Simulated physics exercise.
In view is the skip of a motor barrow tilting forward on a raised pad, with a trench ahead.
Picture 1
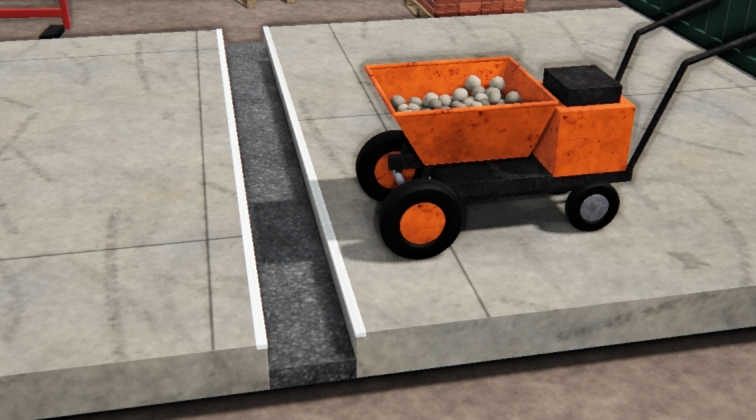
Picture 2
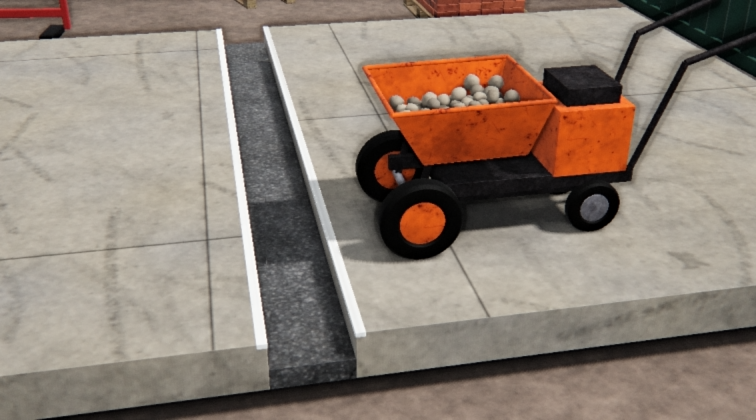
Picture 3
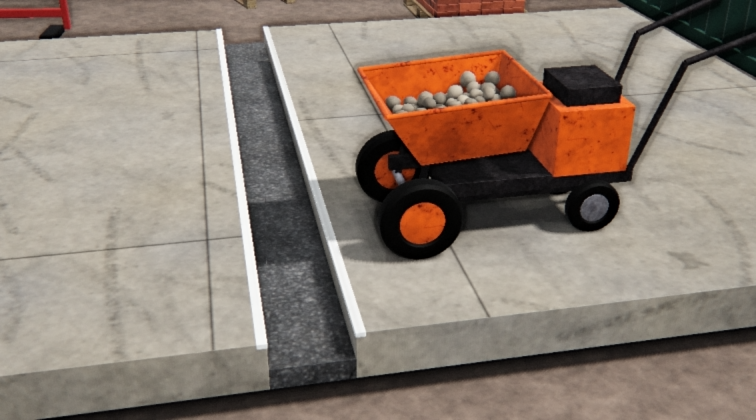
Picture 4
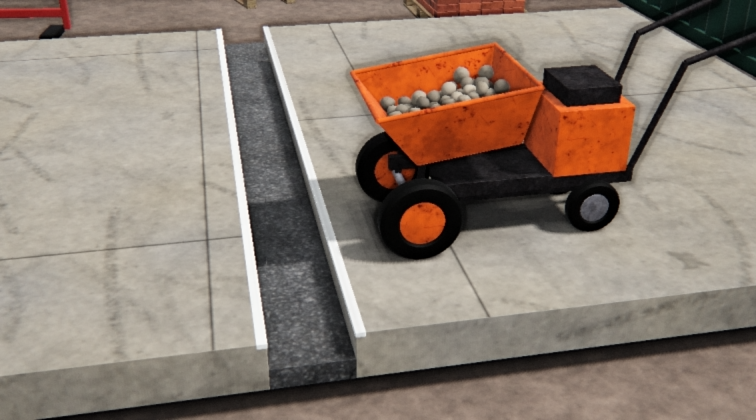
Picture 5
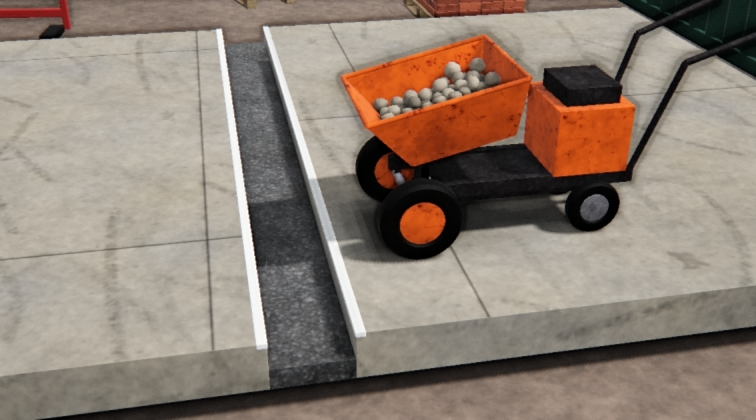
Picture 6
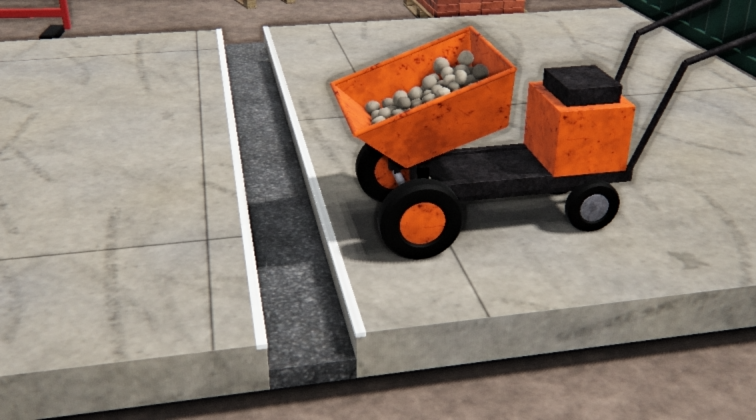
The orange skip of a motor barrow, loaded with round stones, tilts forward to the left.
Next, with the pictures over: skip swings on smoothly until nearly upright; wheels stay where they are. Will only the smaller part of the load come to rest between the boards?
The load will chiefly settle in the trench.
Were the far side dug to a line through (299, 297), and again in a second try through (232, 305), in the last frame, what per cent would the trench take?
In order: 10 per cent, then 100 per cent.
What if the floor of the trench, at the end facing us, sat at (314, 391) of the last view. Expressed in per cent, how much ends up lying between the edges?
90 %, roughly.
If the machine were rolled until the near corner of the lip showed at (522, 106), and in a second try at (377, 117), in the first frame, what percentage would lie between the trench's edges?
You'd get around 10 in a hundred, then 60 in a hundred.
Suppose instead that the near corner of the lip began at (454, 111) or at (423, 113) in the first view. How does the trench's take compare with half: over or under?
For the first try, past the halfway mark; for the second, past the halfway mark.
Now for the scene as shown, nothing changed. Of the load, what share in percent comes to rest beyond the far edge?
Result: Close to 20 %.
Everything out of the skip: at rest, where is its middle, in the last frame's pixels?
Near (274, 250).
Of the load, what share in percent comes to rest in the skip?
Share in the skip: Around 0 %.
Soon after the last picture, skip tipped steeply; all in the skip.
A little later, skip tipped right over; most in the skip; a small part in or heaped over the trench; a stray few beyond it.
Later still, skip tipped right over; a small part in the skip; most in or heaped over the trench; about a quarter beyond it.
By the end, skip tipped right over; most in or heaped over the trench; about a quarter beyond it.
